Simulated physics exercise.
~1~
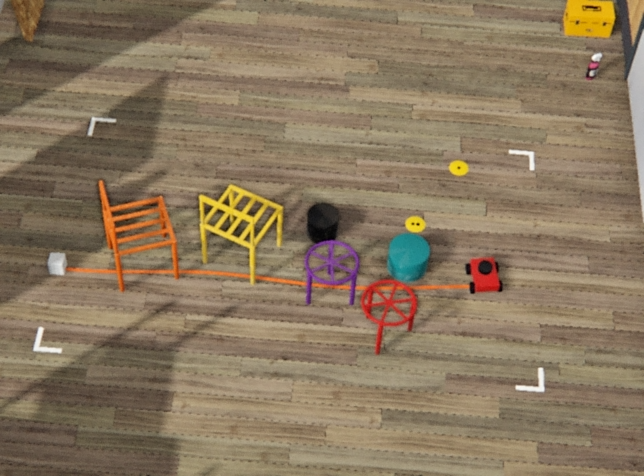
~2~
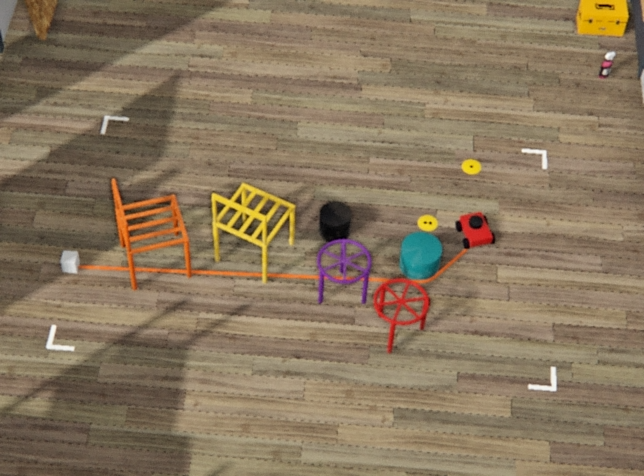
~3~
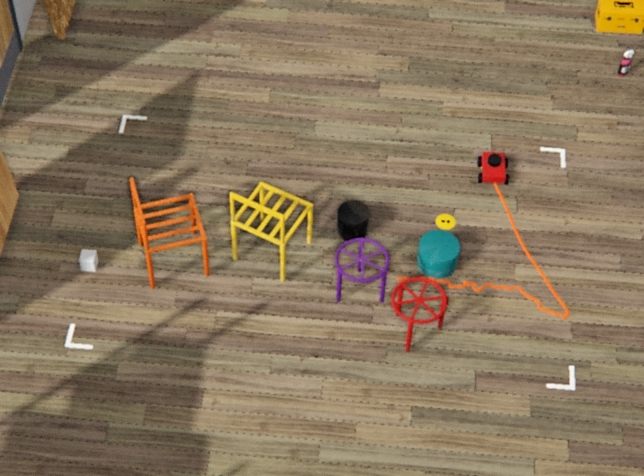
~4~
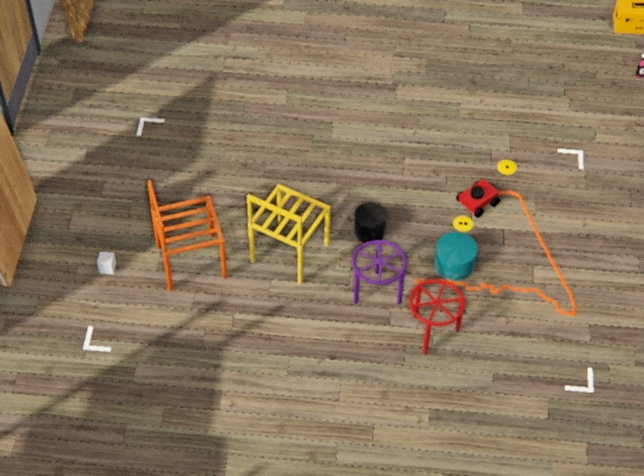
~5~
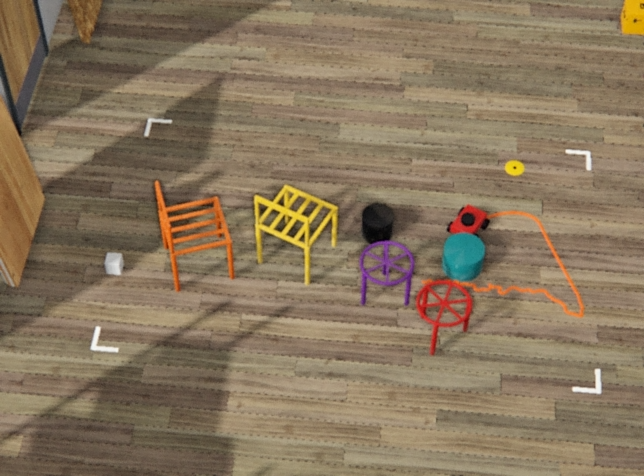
The video shows a small red cart trailing an orange cord on a wooden floor among chairs, stools and tubs. It drives up the right side, the cord coming away from a white block, then turns back down-left and ends beside the teal tub, the furniture still standing.
